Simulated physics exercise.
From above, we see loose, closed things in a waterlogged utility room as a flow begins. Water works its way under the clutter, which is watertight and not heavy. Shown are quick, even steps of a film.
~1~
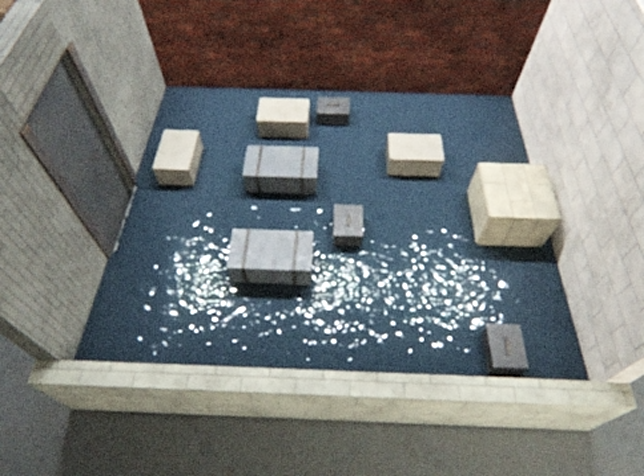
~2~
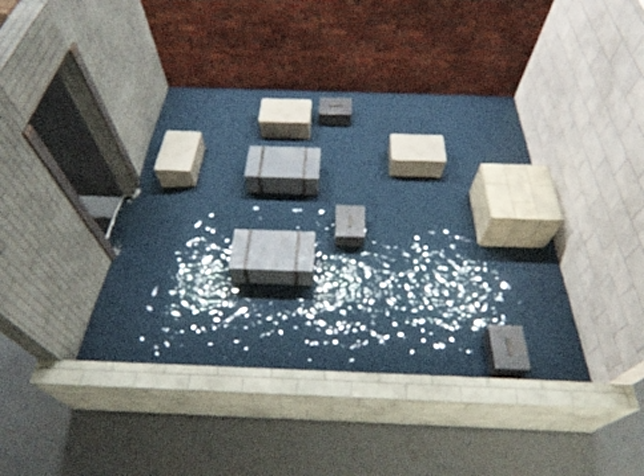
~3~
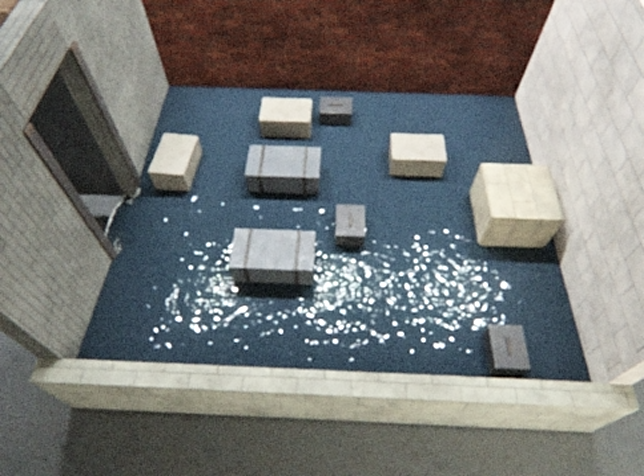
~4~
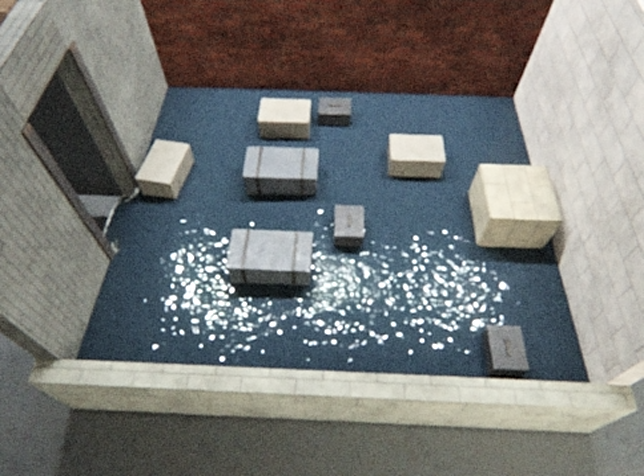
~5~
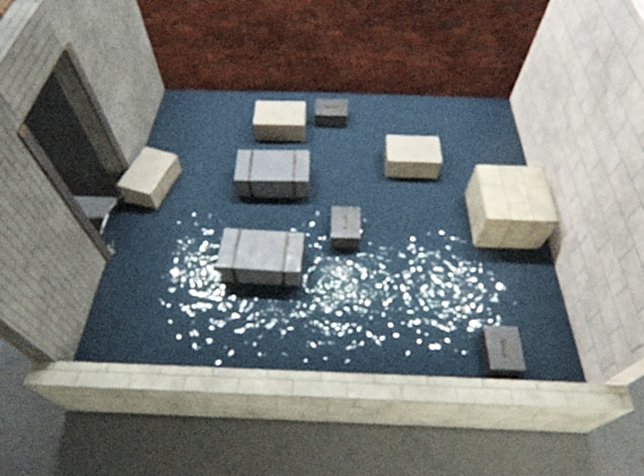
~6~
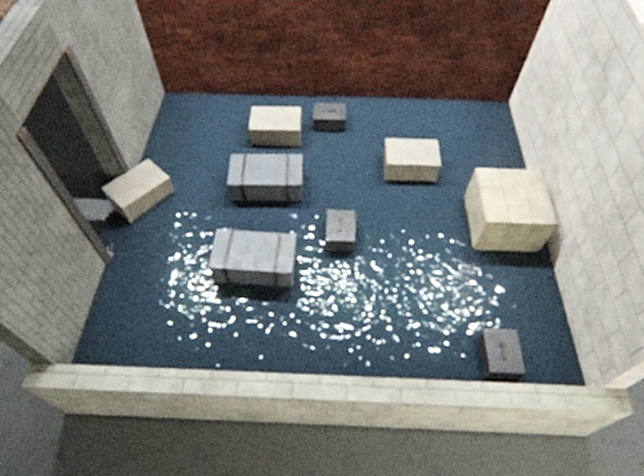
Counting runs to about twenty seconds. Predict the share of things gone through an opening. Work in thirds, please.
Well, what gets flushed out makes up a share in the middle third.
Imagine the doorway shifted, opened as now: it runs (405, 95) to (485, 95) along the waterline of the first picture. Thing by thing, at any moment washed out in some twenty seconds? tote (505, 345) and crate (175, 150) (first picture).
One after the other: Inside, inside.
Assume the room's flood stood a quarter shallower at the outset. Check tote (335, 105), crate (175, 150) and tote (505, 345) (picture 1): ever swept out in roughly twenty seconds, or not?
Item by item: Retained, exits and retained.
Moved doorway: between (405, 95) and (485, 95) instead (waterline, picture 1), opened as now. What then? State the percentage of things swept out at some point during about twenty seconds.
Estimate: Close to 60 %.
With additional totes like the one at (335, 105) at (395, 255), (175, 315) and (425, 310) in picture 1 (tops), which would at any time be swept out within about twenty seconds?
The three, in sequence: Remains behind, remains behind and remains behind.
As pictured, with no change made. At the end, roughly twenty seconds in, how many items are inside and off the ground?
By my reckoning the number comes out at 3.
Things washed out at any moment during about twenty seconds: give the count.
It comes to 5.
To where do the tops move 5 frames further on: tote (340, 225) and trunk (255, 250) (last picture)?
Close to pixel (307, 228) and pixel (210, 250).
A moment on, 1 of 8 are out; 7 afloat.
Next, 2 of 8 are out; 5 afloat.
Later, 4 of 8 are out; 4 afloat.
In the end, 5 of 8 are out; 3 afloat.
